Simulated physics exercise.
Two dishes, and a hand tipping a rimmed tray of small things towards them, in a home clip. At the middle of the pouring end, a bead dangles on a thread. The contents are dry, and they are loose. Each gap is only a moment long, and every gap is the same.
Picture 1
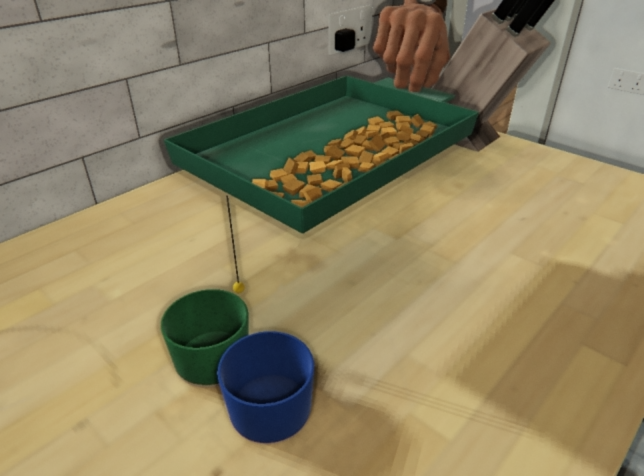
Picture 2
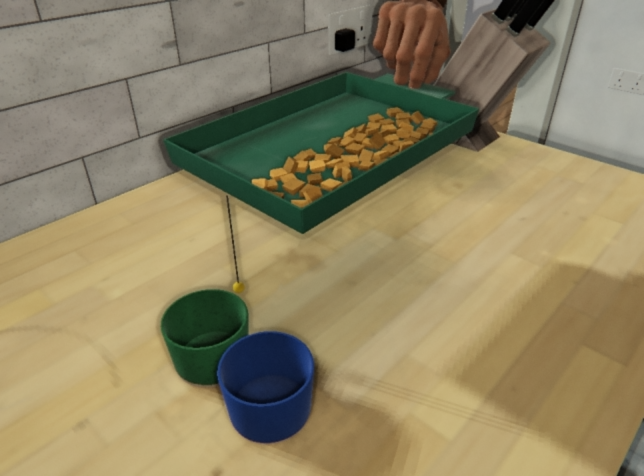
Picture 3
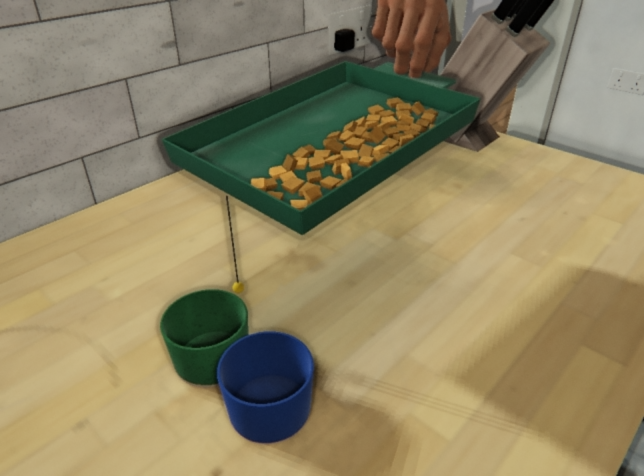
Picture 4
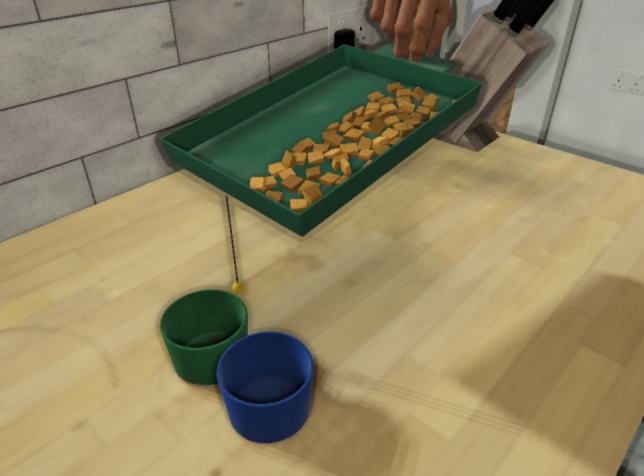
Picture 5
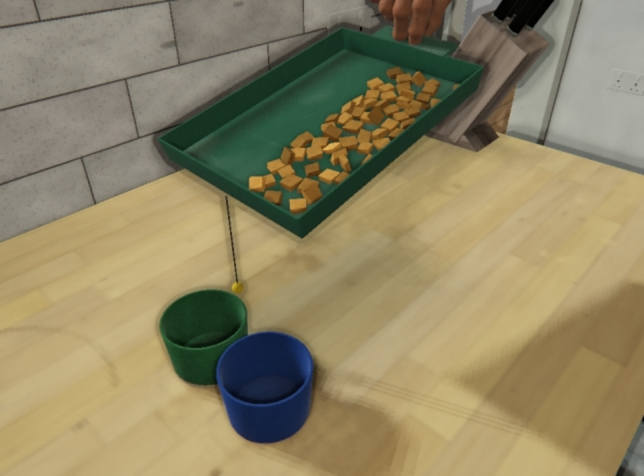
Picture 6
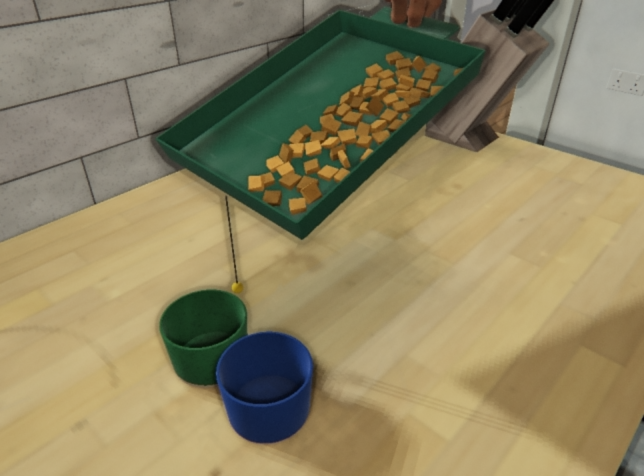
At the start, a hand holds a green rimmed tray of small golden-brown squares above a green dish and a blue dish on a wooden counter, with a bead hanging on a thread. The hand then raises the far end, and the tray gradually slants more steeply, its near right corner dipping slightly.
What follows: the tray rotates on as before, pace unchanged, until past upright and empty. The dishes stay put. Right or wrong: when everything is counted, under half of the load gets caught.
Wrong.
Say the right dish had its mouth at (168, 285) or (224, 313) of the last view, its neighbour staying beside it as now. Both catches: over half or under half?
Shy of half, then shy of half.
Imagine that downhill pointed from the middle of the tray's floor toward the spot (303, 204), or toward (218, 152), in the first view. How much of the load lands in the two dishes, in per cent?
50 %, give or take, and then 0 %.
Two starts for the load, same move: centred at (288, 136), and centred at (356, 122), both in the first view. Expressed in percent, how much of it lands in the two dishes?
70 and 80 per cent.
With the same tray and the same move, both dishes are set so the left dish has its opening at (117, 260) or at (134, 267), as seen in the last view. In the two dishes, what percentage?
Respectively 0 percent and 0 percent.
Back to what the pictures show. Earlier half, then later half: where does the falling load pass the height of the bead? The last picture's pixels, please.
Near (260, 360) and later near (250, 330).
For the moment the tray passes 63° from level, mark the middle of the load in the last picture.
The middle of the load sits near (290, 173).
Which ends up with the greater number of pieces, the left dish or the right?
The fuller one is the one on the right.
Just after the last frame, tray tipped steeply; almost all on the tray; just a few in the air.
A moment on, tray tipped past a quarter turn; almost all on the tray; about a tenth in the right dish; about a tenth in the air.
Further on, tray tipped past a quarter turn; roughly two thirds in the right dish; roughly a quarter in the left dish; roughly a quarter outside both.
When it is over, tray tipped past a quarter turn; roughly two thirds in the right dish; roughly a quarter in the left dish; roughly a quarter outside both.
